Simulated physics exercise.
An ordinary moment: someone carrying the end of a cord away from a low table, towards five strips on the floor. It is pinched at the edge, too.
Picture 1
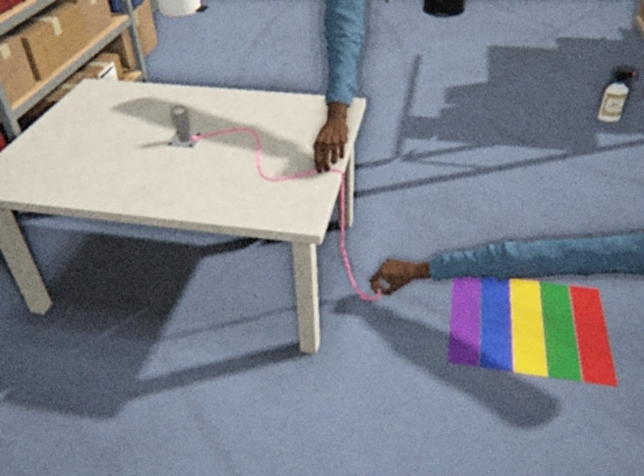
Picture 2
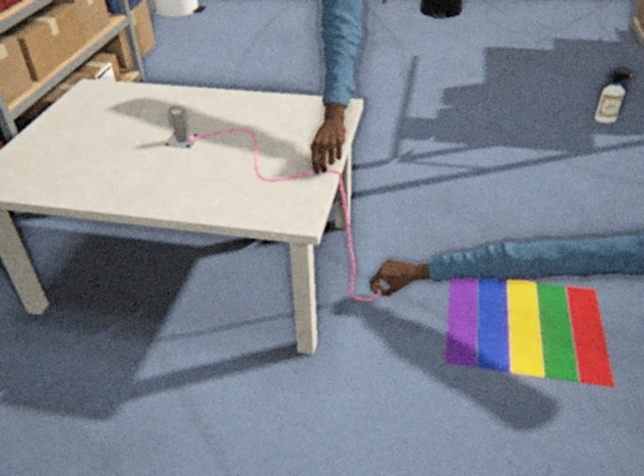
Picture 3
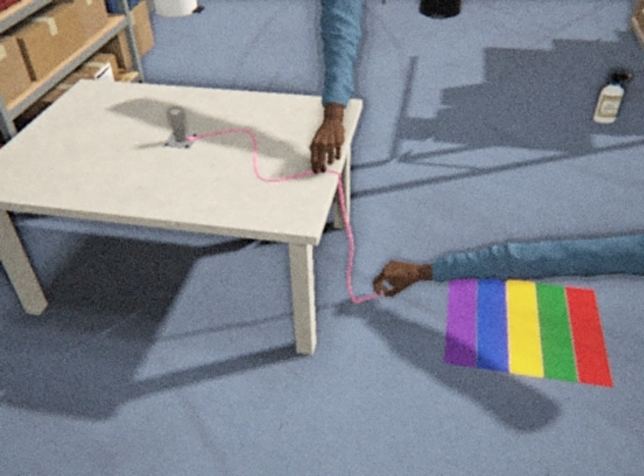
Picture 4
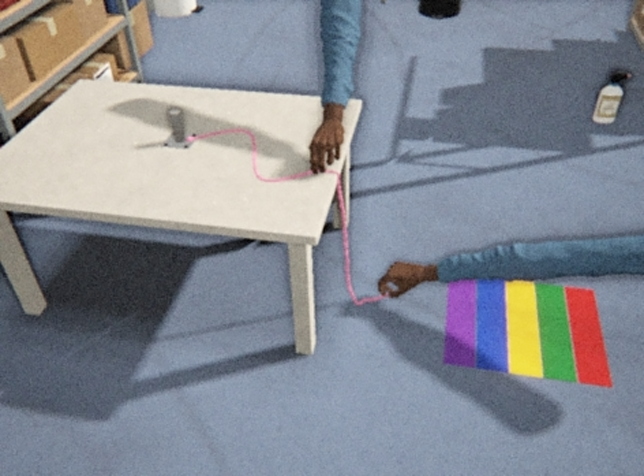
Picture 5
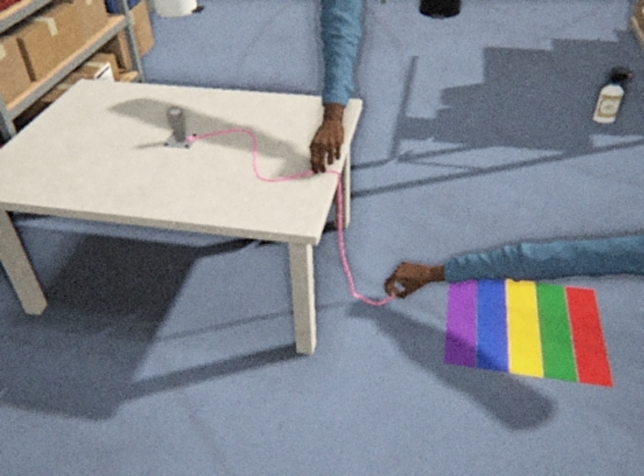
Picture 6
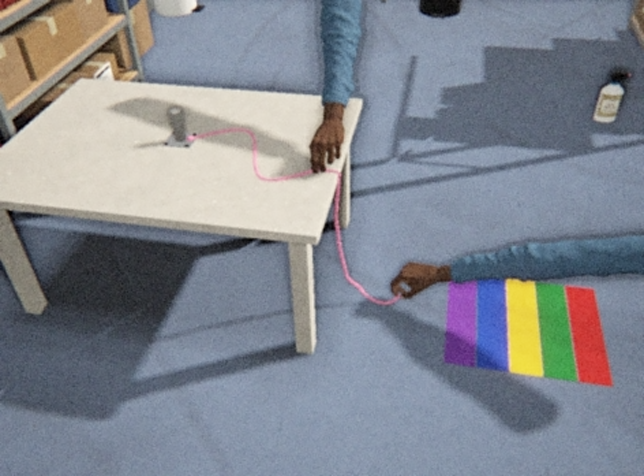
The pink cord's lower end, held in a hand just above the blue floor, first stays almost still, then shifts slightly right, near the purple strip. The hanging part bends gently with it, while another hand pinches the cord at the table's edge and its winding stretch on the tabletop stays put.
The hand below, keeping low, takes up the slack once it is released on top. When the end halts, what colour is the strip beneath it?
Green.
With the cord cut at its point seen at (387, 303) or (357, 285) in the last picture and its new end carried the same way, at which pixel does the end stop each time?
Result 1: (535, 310). Result 2: (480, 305).
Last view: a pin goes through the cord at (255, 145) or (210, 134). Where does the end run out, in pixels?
The spots come out as (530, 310) and (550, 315), in that order.
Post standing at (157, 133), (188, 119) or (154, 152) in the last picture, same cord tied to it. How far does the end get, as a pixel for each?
In order, the pixels are (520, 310), (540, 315) and (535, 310).
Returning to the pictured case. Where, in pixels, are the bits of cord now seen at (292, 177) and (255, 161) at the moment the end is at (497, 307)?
Point one: (347, 185); point two: (303, 157).
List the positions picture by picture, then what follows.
End (379, 292); purple (464, 346); blue (497, 351); yellow (530, 355); green (563, 360); red (597, 365), in the first frame.
End (379, 293); cord through (219, 133) (256, 150) (276, 180) (340, 179) (349, 237) (352, 285), in the second frame.
End (382, 293), in the third frame.
End (387, 294); cord through (218, 133) (255, 150) (274, 181) (338, 179) (345, 237) (349, 286), in the fourth frame.
End (393, 295), in the fifth frame.
End (400, 295); cord through (218, 132) (255, 149) (275, 180) (339, 178) (338, 236) (353, 283), in the sixth frame.
Early on, end near (497, 307); over blue.
Midway, end near (536, 312); over yellow.
At the end of the slack, end near (558, 315); over green. It gets as far as the green strip.
